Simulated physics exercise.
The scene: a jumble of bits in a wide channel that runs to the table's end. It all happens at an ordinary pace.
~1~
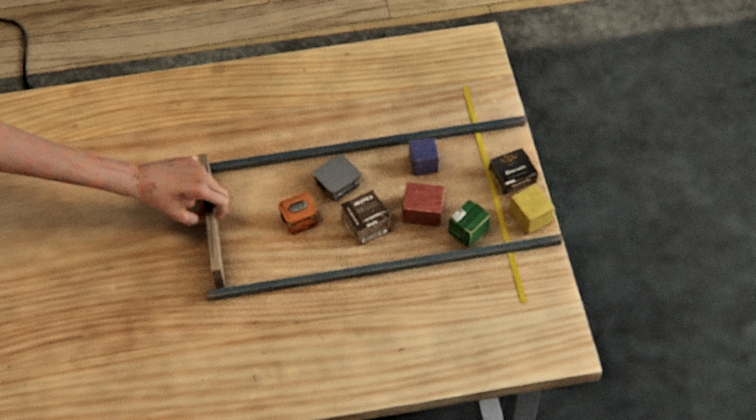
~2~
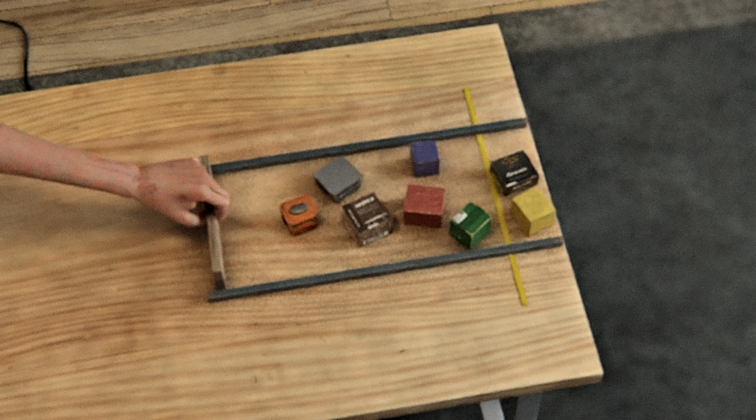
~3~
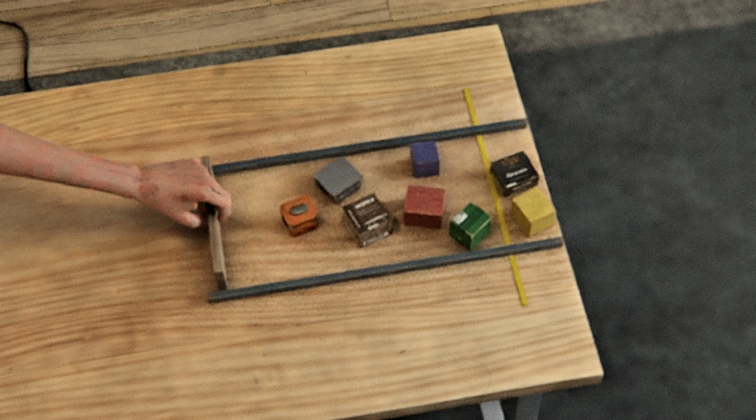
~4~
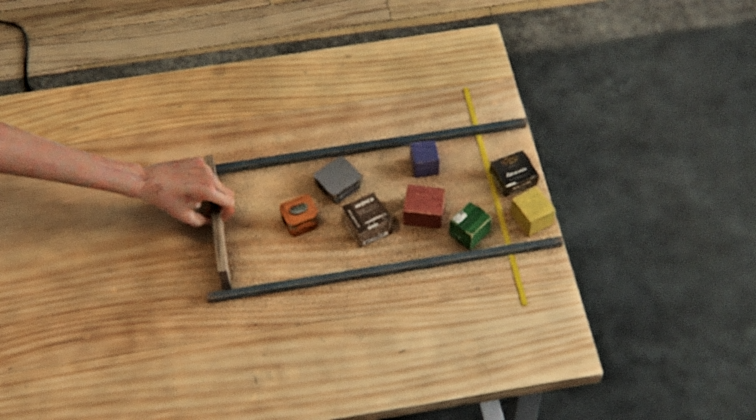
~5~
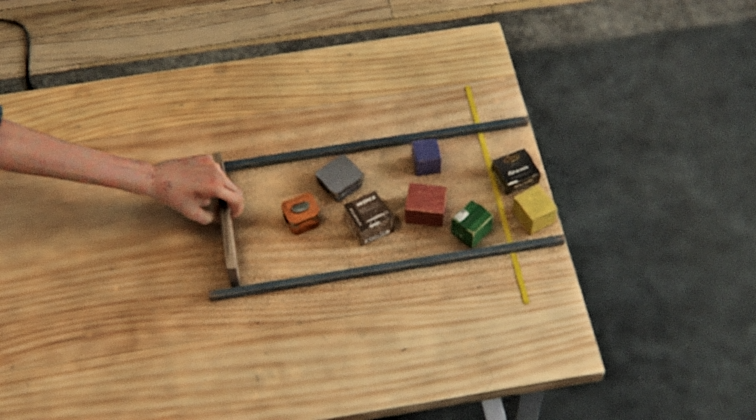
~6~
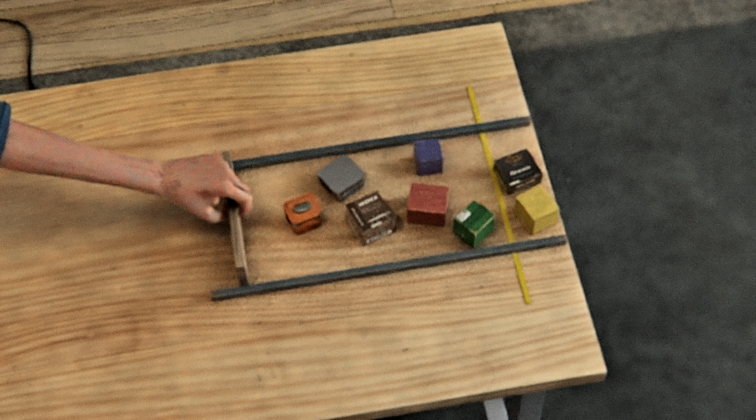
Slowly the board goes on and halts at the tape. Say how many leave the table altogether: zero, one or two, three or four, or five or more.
The number that fall off is three or four.
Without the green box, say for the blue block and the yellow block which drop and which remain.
The blue block stays on, the yellow block tumbles off.
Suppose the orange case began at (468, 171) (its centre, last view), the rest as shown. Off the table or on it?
The orange case goes over.
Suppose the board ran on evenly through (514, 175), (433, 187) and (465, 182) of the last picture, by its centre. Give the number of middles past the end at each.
It would be 5, 1 and 3.
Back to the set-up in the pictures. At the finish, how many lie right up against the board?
It touches 2.
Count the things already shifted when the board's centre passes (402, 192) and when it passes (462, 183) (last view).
First 7, then 8.
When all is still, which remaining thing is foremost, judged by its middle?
Foremost is the brown box.
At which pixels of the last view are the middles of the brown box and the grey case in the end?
The brown box at (552, 193), the grey case at (510, 163).
Early on, none off yet; yellow block at rest near (536, 210); black box at rest near (518, 171); green box at rest near (474, 224).
A while later, none off yet; yellow block moving near (540, 209); black box travelled a little near (537, 164); green box travelled about its own width near (511, 226).
Finally, the number that fall off is three or four; lost, red block, green box, black box and yellow block.
